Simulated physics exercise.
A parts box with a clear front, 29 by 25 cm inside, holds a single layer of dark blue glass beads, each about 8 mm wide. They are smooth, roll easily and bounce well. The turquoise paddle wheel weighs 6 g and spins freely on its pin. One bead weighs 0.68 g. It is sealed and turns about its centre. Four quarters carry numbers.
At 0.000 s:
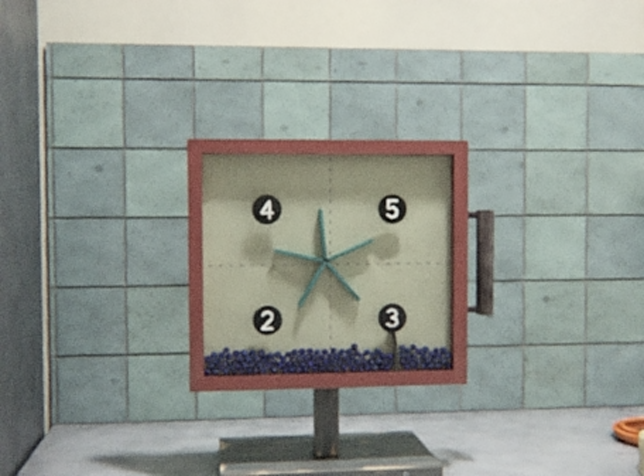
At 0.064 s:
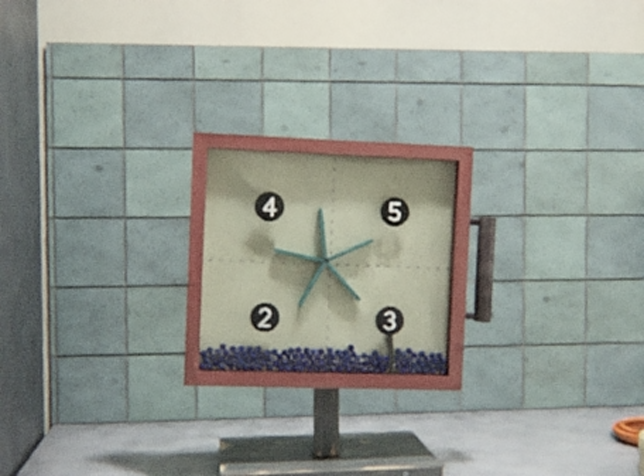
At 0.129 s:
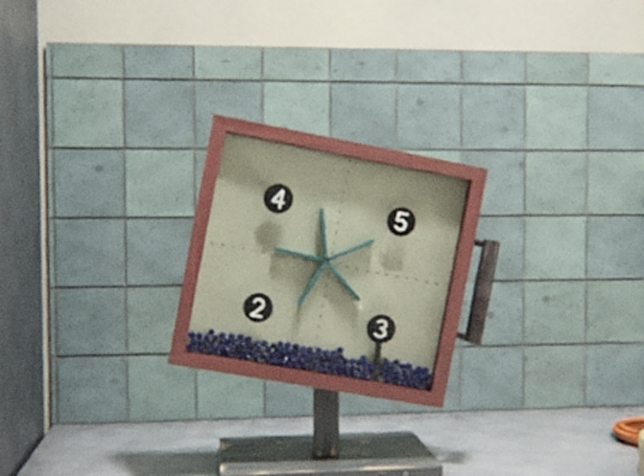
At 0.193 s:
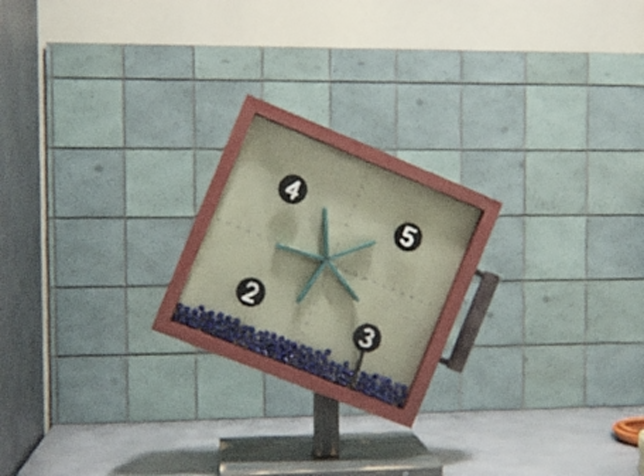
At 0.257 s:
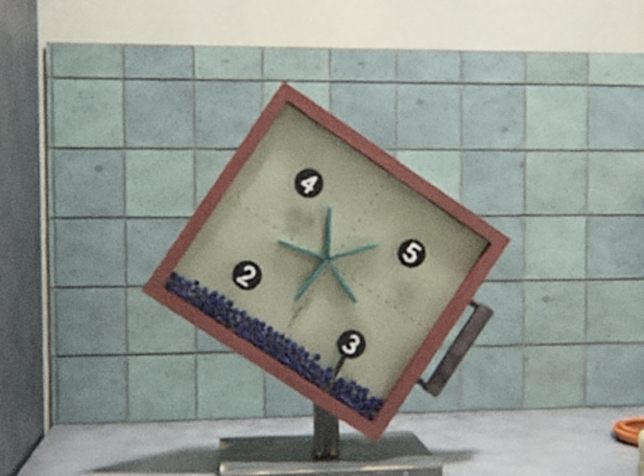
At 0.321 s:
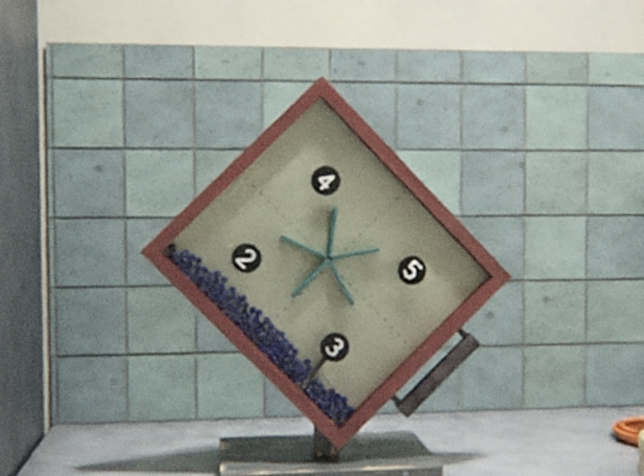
A red-framed box with a clear front, numbered discs and a turquoise star-shaped wheel turned clockwise on its stand, slowly at first, while the dark blue beads stayed gathered along its sloping bottom edge.
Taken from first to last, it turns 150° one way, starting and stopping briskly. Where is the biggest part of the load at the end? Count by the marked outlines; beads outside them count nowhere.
5.
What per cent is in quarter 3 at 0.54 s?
About 75 per cent.
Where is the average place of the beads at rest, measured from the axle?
Some 4 cm left and 13 cm below.
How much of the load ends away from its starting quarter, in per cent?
About 100 per cent.
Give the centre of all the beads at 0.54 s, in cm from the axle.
Some 10 cm left and 5 cm below.
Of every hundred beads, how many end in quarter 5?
Some 100 per cent.
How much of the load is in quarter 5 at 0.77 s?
Roughly 45 per cent.
After 0.54 s, it stands 86° clockwise; the beads' middle is 10 cm left of and 5 cm below the centre; no. 2, 25 %, no. 3, 75 %.
After 0.77 s, it stands 128° clockwise; the beads' middle is 7 cm left of and 7 cm below the centre; no. 3, 55 %, no. 5, 45 %.
After 0.96 s, it stands 150° clockwise; the beads' middle is 5 cm left of and 11 cm below the centre; no. 3, 15 %, no. 5, 85 %.
Settled by 3.1 s, it stands 150° clockwise; no. 2, 0 %, no. 3, 0 %, no. 4, 0 %, no. 5, 100 %.
